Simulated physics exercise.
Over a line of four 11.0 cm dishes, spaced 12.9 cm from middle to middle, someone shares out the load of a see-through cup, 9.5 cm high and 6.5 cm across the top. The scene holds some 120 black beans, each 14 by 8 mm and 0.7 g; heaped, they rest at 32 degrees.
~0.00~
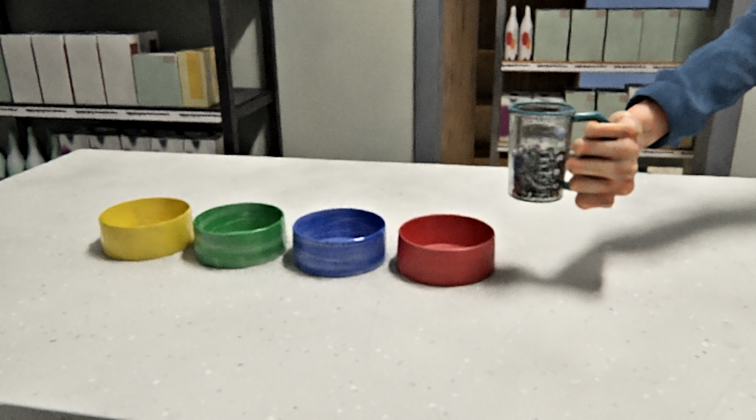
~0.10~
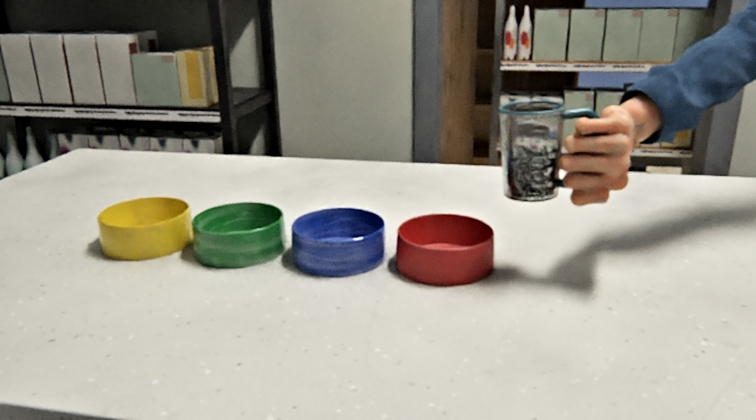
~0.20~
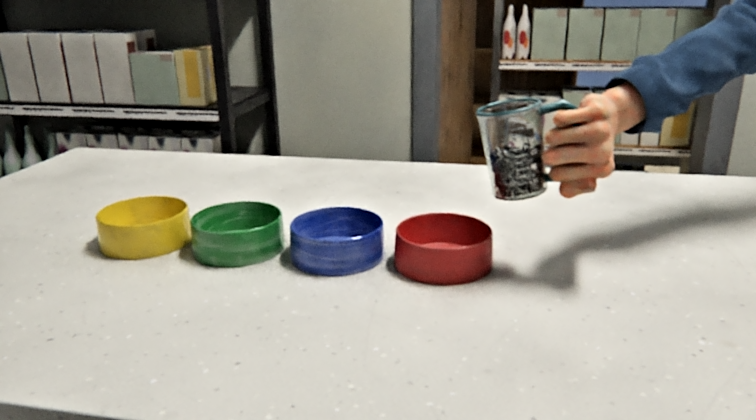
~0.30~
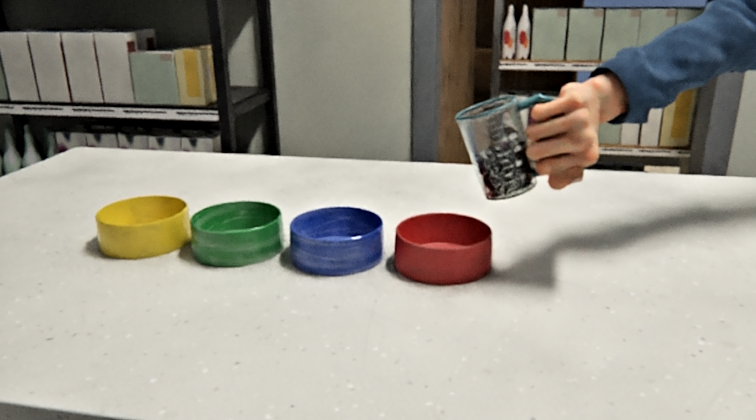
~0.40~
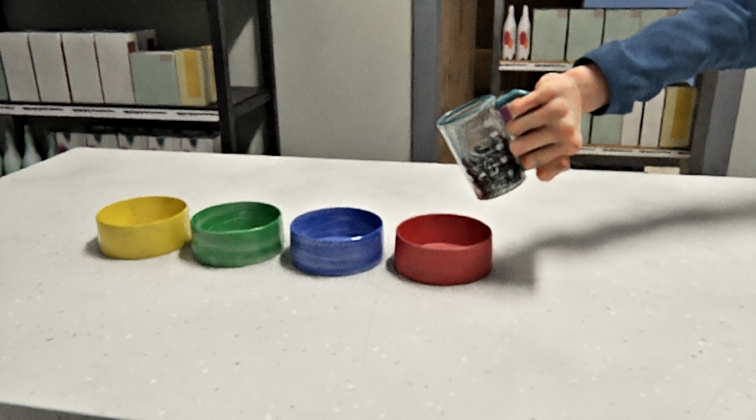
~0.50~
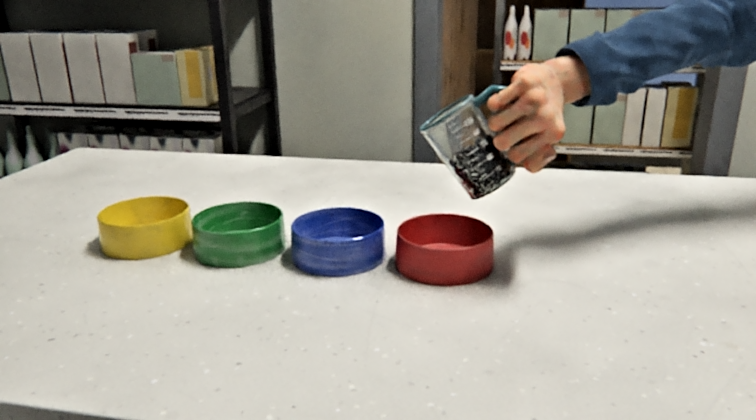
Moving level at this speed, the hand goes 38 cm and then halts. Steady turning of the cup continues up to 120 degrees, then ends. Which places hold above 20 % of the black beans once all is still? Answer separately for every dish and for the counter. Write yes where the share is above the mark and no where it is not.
Red: No, blue: No, green: Yes, yellow: No, counter: No.
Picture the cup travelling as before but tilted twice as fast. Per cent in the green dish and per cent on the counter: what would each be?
The green dish 0, the counter 0.
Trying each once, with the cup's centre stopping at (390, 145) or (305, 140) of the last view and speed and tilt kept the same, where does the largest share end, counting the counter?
Try 1 - blue; try 2 - green.
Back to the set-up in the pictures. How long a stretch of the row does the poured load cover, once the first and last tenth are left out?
Length: Approx. 7 cm.
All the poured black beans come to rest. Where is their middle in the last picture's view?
In the last view, approximately (233, 237).
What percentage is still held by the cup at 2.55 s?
It comes out close to 0 per cent.
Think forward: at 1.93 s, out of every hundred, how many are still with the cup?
Somewhere close to 0 percent.
Then, at 1.35 s, tilt 103 degrees; cup holds 100 %.
Then, at 1.93 s, tilt 120 degrees; cup holds 0 %, green 95 %.
After 2.55 s, tilt 120 degrees; cup holds 0 %, green 95 %.
By 2.8 s all is still; red 0 %, blue 0 %, green 95 %, yellow 0 %, counter 5 %.
